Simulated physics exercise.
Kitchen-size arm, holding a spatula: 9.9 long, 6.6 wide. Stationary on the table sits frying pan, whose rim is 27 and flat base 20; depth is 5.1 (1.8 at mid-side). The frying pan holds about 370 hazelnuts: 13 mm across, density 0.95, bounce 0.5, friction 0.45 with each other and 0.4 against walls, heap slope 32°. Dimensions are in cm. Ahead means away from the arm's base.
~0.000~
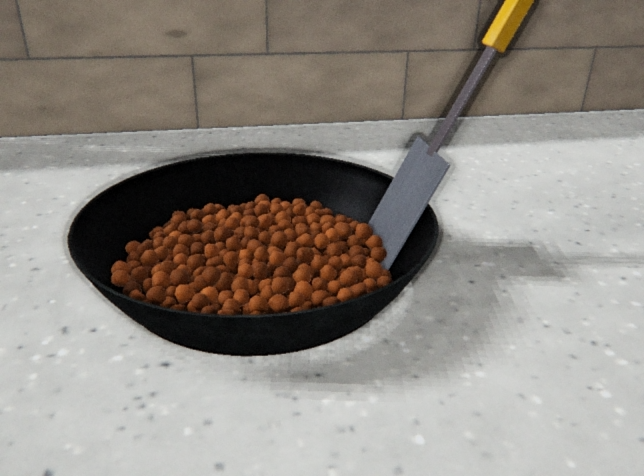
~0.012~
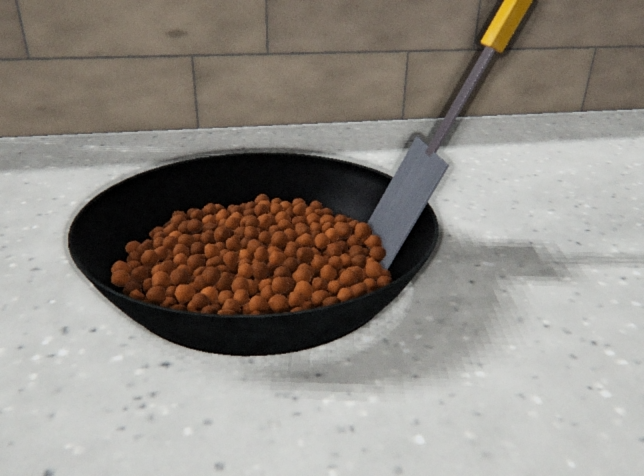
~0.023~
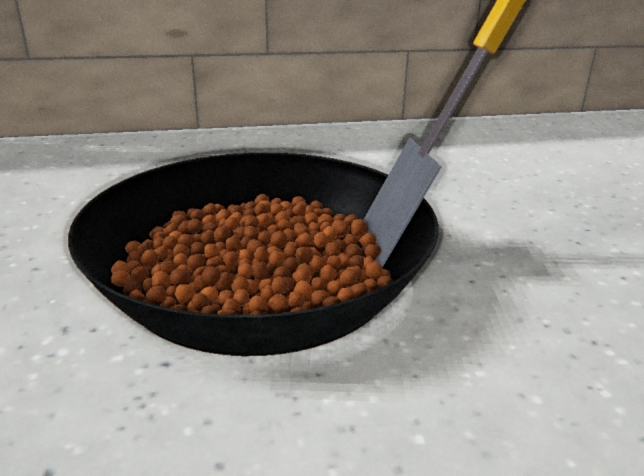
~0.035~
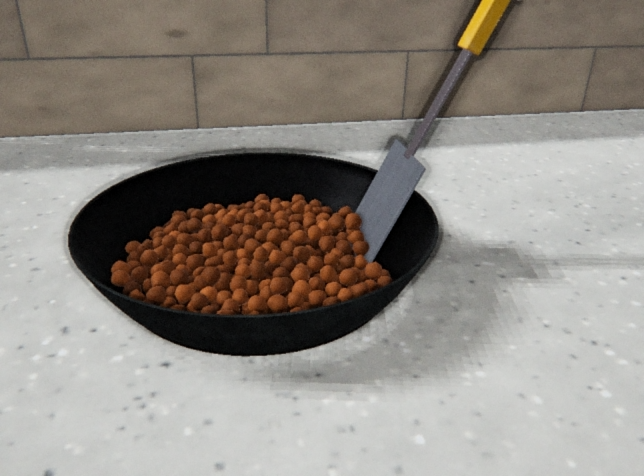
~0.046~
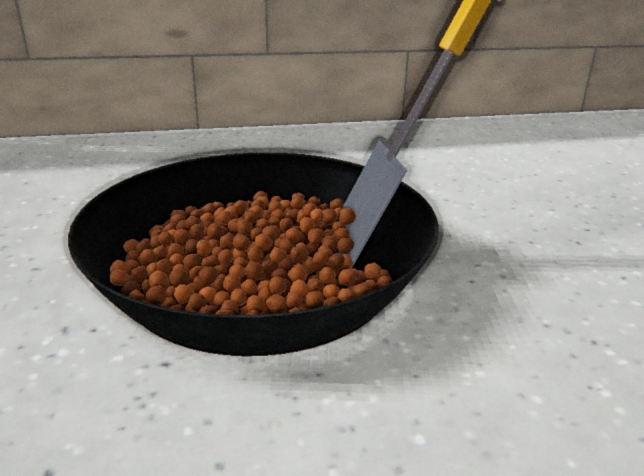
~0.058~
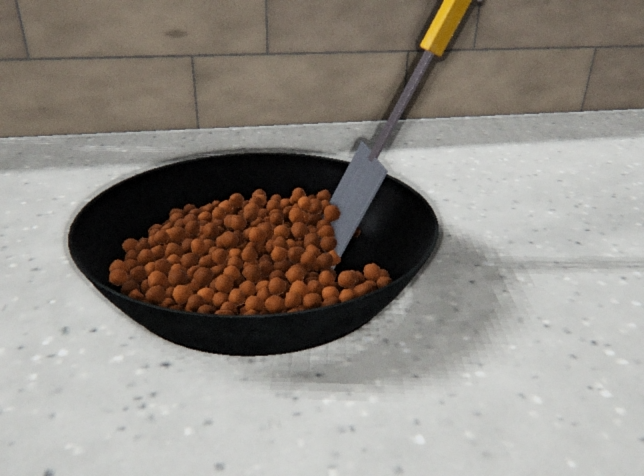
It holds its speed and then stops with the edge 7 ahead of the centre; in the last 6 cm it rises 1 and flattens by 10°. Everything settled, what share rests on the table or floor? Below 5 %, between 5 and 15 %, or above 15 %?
Between 5 and 15 %.
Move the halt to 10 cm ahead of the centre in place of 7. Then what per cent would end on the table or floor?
Then the share is near 25 in a hundred.
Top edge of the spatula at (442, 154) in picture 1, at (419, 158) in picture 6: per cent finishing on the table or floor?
Around 0 per cent finishes on the table or floor.
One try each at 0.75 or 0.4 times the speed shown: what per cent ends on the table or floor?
Near 5 and near 0 percent respectively.
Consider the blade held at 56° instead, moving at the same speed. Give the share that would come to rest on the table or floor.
Roughly 5 per cent.
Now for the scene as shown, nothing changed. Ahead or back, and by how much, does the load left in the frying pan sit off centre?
The balance point is about 4.0 cm ahead.
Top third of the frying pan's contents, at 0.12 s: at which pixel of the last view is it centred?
(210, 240).
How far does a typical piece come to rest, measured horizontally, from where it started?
The value is roughly 3 cm.
By 0.09 s, sloping 64°, highest piece 8 above the table; 370 in the frying pan.
By 0.12 s, sloping 61°, highest piece 10 above the table; 369 in the frying pan, 1 on the blade or in flight.
By 0.33 s, sloping 54°, highest piece 8 above the table; 344 in the frying pan, 21 on the table or floor, 5 on the blade or in flight.
By 1.38 s, sloping 54°, highest piece 6 above the table; 343 in the frying pan, 27 on the table or floor.
Final count, 343 in the frying pan, 27 on the table or floor. That is 7 % on the table or floor.
